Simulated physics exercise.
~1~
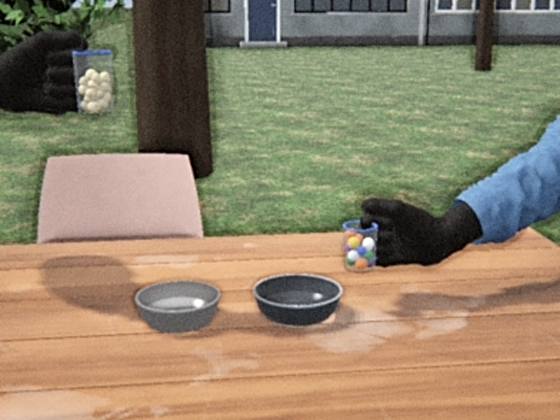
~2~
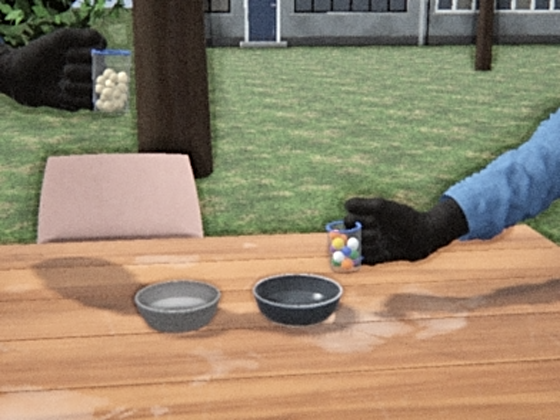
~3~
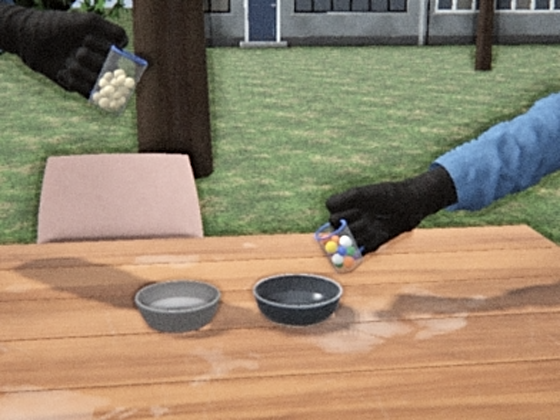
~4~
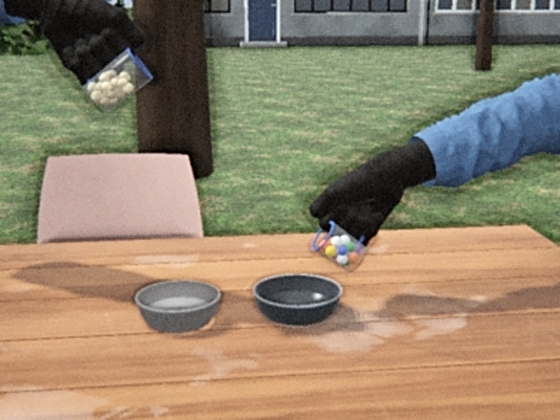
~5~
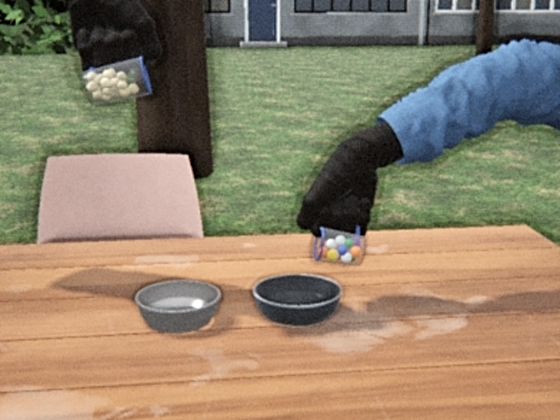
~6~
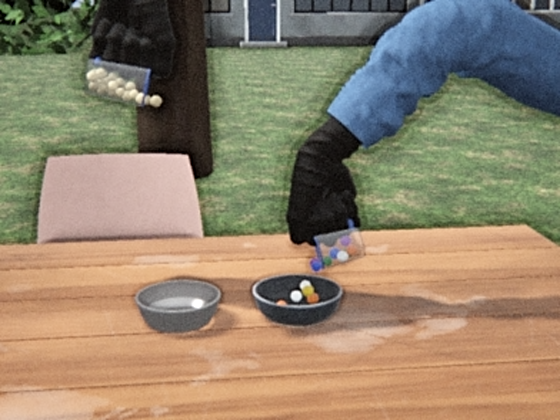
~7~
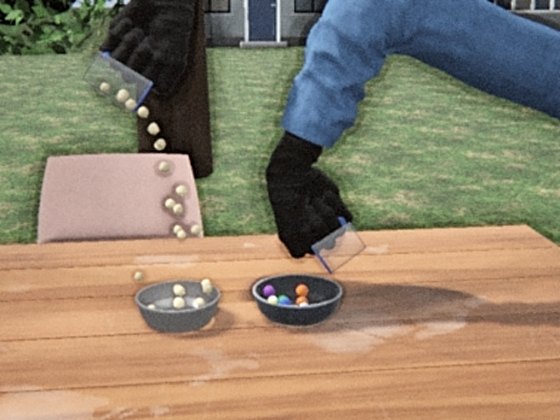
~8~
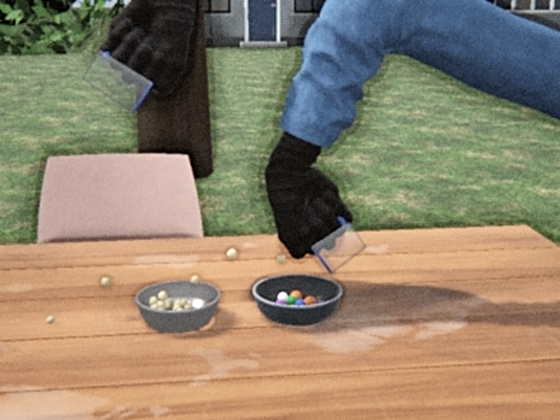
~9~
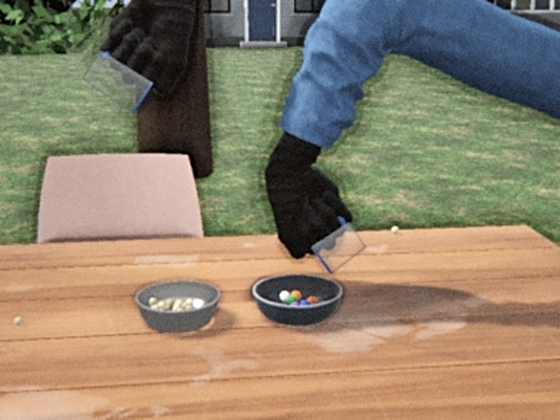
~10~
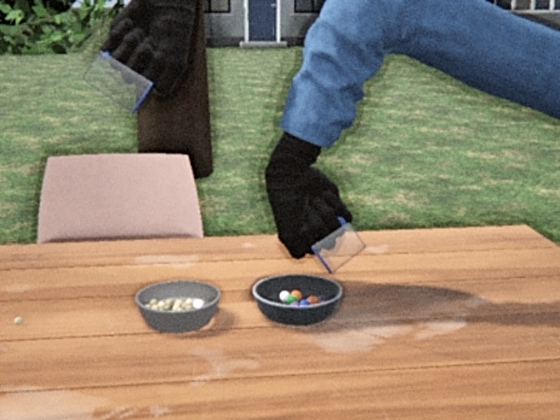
Two black-gloved hands tipping clear cups over bowls, pale balls dropping from high and some bouncing away, colourful ones all staying in.
